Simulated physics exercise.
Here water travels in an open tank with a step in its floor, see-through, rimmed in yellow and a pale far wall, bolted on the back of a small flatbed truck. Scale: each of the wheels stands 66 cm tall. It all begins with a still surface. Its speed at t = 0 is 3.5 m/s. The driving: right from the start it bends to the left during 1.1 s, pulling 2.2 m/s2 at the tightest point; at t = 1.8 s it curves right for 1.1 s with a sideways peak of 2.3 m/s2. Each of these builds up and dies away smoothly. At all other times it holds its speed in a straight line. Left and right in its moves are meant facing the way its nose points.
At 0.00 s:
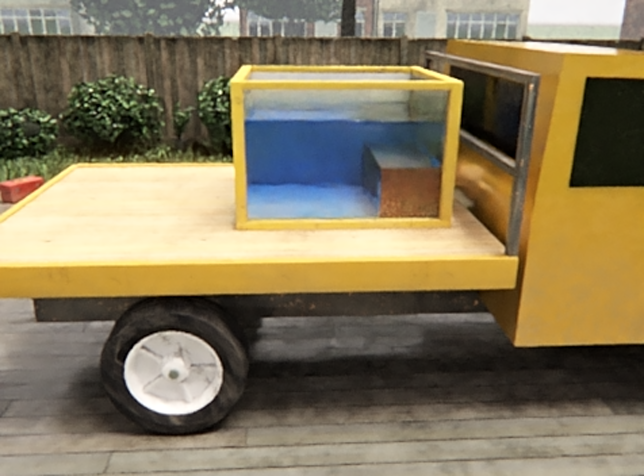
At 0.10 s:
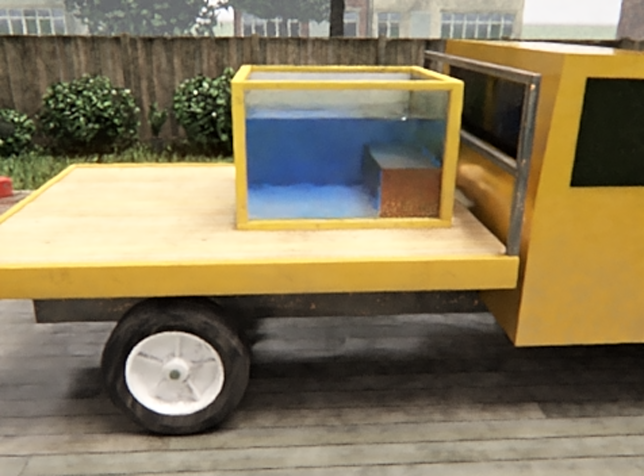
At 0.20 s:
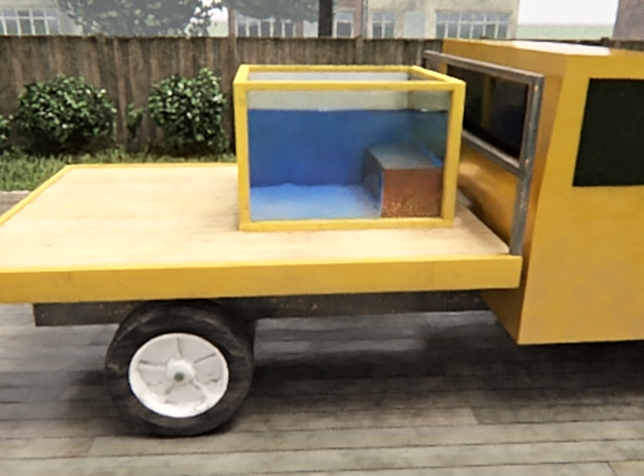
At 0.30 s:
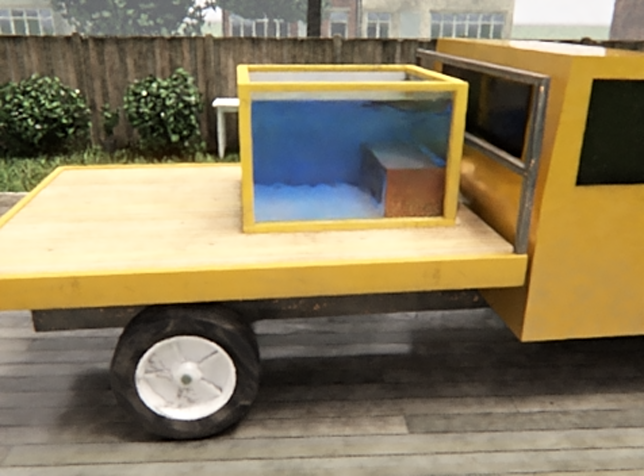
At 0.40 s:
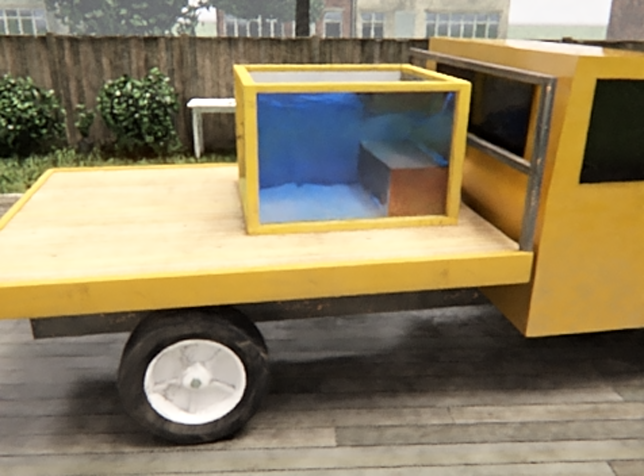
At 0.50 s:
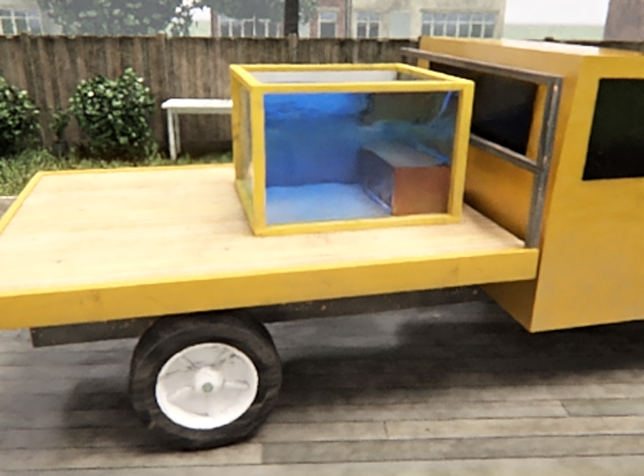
Beside a wooden fence with green bushes on a planked surface, a yellow flatbed truck is seen from its side and slightly above. An open, yellow-rimmed glass tank of blue water, with a reddish-brown block inside at the right, sits on the pale wooden bed. The background slides and a white bench appears as the view shifts gradually around the truck, its white-hubbed wheel turns, and the water heaps towards the near side.
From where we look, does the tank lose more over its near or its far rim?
Over the far side.
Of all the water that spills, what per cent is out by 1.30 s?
Some 0 per cent by then.
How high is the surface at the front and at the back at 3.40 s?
About 44 cm in front and 44 cm behind.
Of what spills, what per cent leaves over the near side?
Some 20 per cent of it.
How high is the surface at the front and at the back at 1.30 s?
Front 52 cm, back 46 cm.
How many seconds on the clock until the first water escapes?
At about 1.0 s.
Then, 1.30 s in, it stands 46 cm high behind and 52 cm in front; 1 per cent has gone over the near side.
Then, 2.30 s in, it stands 48 cm high behind and 58 cm in front; 2 per cent has gone over the far side and the near side.
Then, 3.40 s in, it stands 44 cm high behind and 43 cm in front; 9 per cent has gone over the far side, a little elsewhere.
Then, 5.89 s in, 12 per cent has gone over the far side, a little elsewhere; the far side has passed 8 per cent and the near side 2.
